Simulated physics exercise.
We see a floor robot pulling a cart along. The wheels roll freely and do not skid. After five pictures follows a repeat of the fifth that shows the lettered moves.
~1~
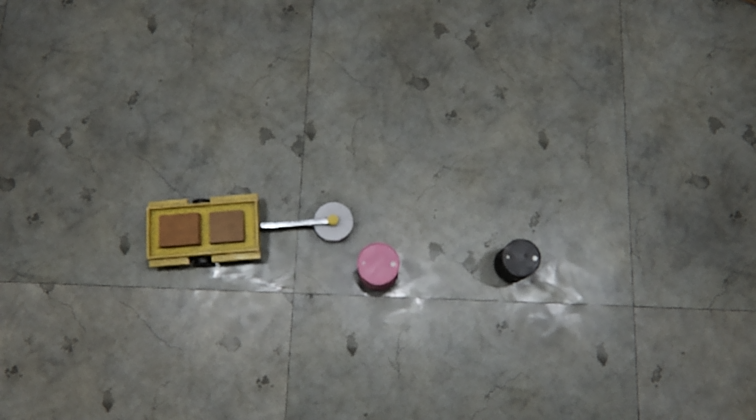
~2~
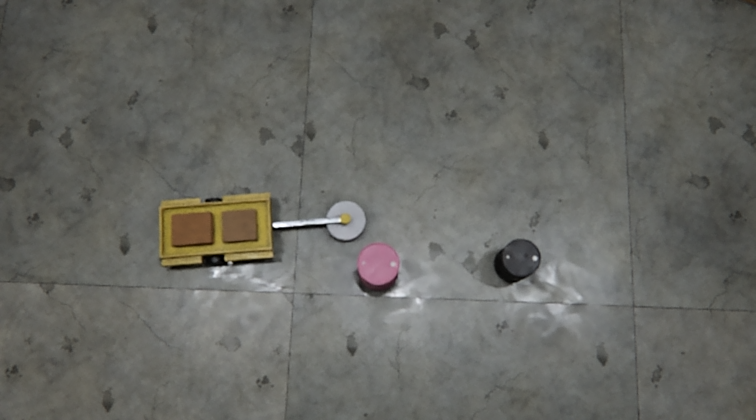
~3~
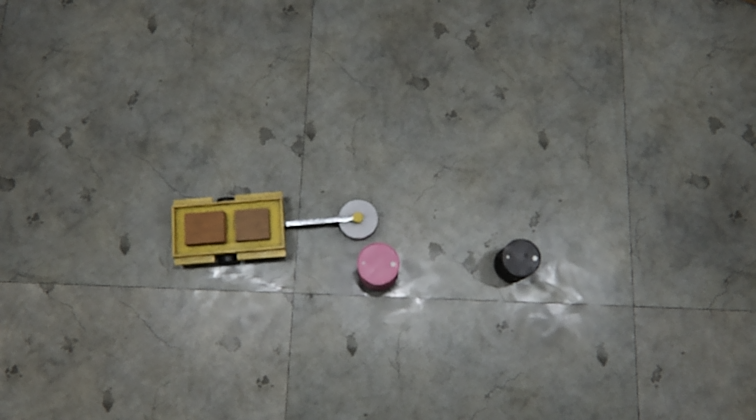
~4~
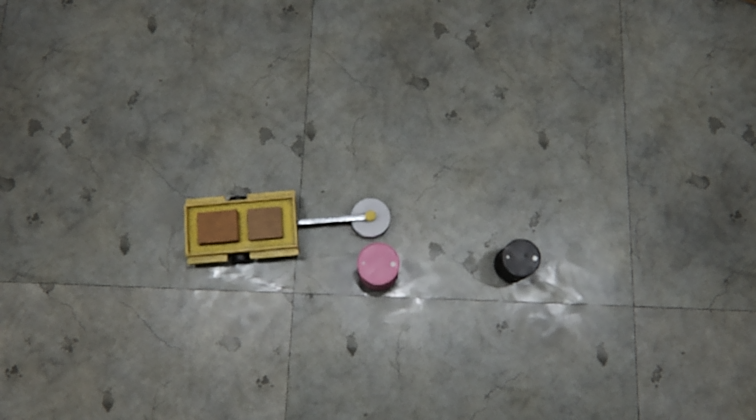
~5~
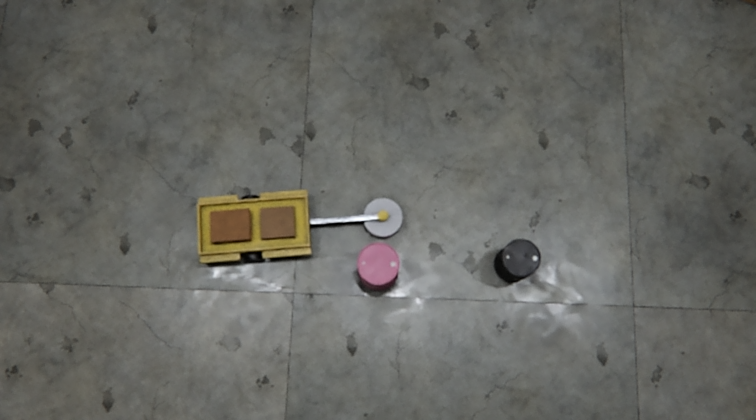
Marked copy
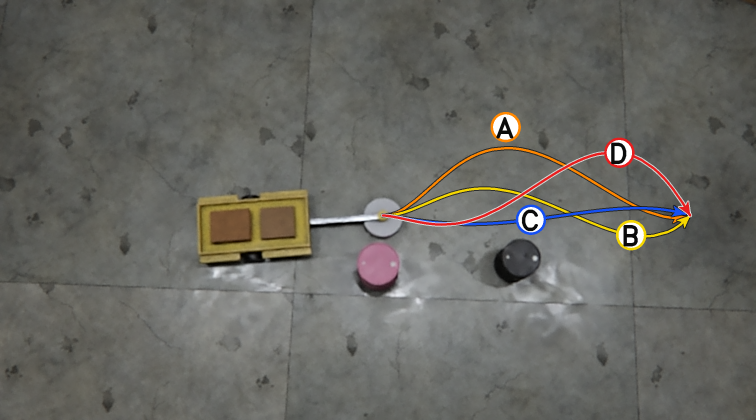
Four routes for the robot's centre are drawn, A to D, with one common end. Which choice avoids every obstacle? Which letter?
Everything gets past on A.
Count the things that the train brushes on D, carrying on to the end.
In all, one.
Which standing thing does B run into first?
It meets the black drum.
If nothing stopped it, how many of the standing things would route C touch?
It touches two.
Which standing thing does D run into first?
It meets the pink drum.
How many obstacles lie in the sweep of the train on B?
One.
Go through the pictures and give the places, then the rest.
In the first picture, yellow cart (204, 230); black drum (512, 265); pink drum (378, 271).
In the second picture, robot (346, 221); yellow cart (216, 229); pink drum (378, 271).
In the third picture, robot (358, 219); yellow cart (229, 228); pink drum (378, 271).
In the fourth picture, robot (371, 218); yellow cart (242, 227); pink drum (378, 271).
In the fifth picture, robot (383, 218); yellow cart (254, 226); pink drum (378, 271); black drum (512, 265).
On the marked copy, A from (383, 215) via (529, 151) to (686, 217); B from (383, 215) via (539, 200) to (690, 215); C from (383, 215) via (531, 220) to (685, 214); D from (383, 215) via (547, 179) to (690, 215).
Following A. Soon after the start, robot (479, 156), cart (363, 198).
Later, robot (590, 185), cart (466, 178).
In the end, robot (685, 218), cart (562, 194); nothing has been touched.
As for the rest, B meets the black drum; C meets the black drum and pink drum; D meets the pink drum.
